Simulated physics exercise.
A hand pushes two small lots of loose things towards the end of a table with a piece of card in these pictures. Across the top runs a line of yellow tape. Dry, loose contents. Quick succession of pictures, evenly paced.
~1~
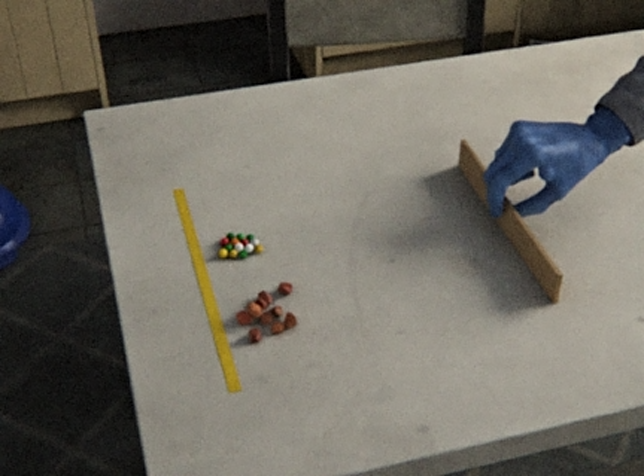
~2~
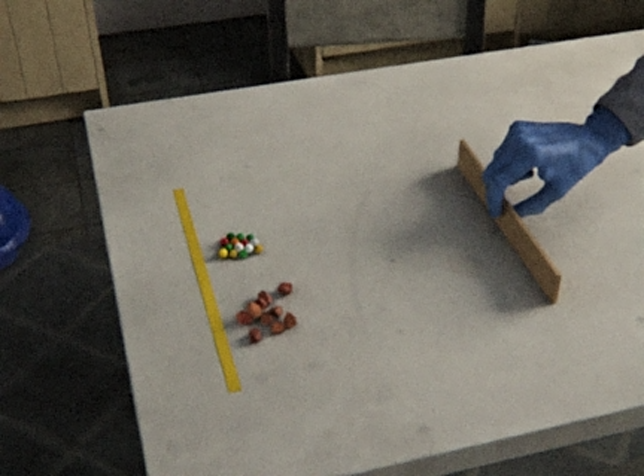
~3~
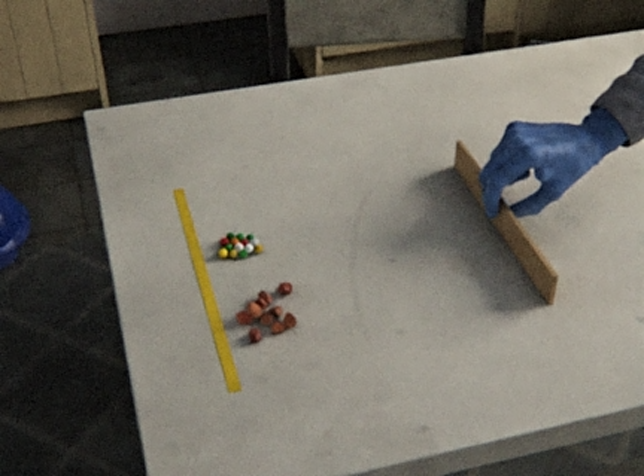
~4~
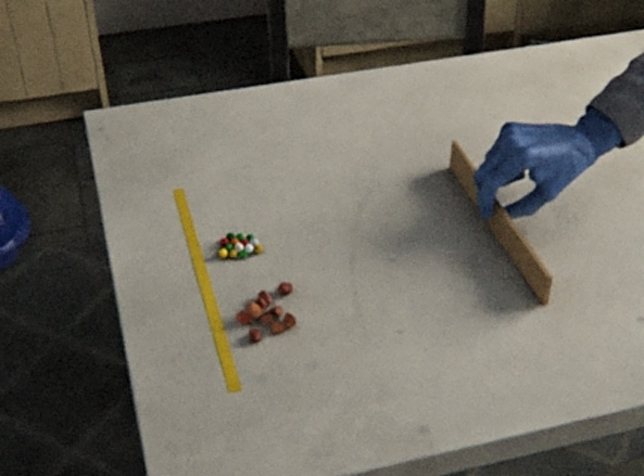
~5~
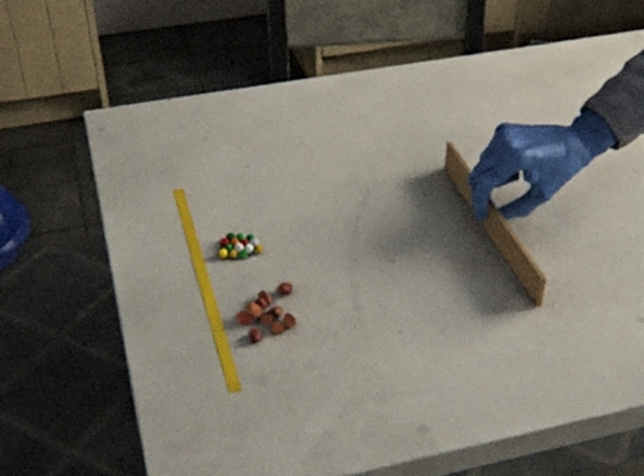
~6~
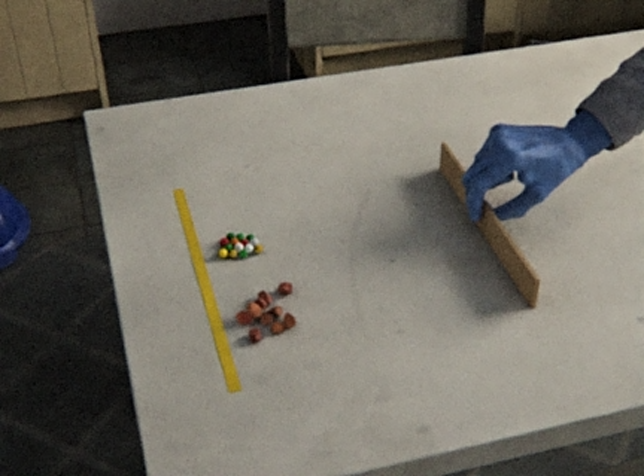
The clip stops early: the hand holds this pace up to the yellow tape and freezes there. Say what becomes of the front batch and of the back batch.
As I see it, the front batch will never leave the surface; the back batch will never leave the surface.
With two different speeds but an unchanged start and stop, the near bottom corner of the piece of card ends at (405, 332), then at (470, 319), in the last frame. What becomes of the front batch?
Going in order, it sheds some bits below and then it doesn't fall at all.
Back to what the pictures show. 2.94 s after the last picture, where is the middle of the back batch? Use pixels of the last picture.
Its middle is roughly at (182, 254) in the last frame.
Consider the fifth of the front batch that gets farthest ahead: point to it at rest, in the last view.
Near (184, 331) in the last view.
Then, 1.46 s after the last picture, piece of card still moving, near (343, 230); front batch all on the table, its front near (246, 316); back batch all on the table, its front near (223, 253).
Then, 2.94 s after the last picture, piece of card stopped at the yellow tape; front batch all on the table, its front near (181, 323); back batch all on the table, its front near (168, 242).
Then, 3.22 s after the last picture, piece of card stopped at the yellow tape; front batch all on the table, its front near (181, 323); back batch all on the table, its front near (153, 264).
At rest, piece of card stopped at the yellow tape; front batch all on the table, its front near (181, 323); back batch all on the table, its front near (142, 266).
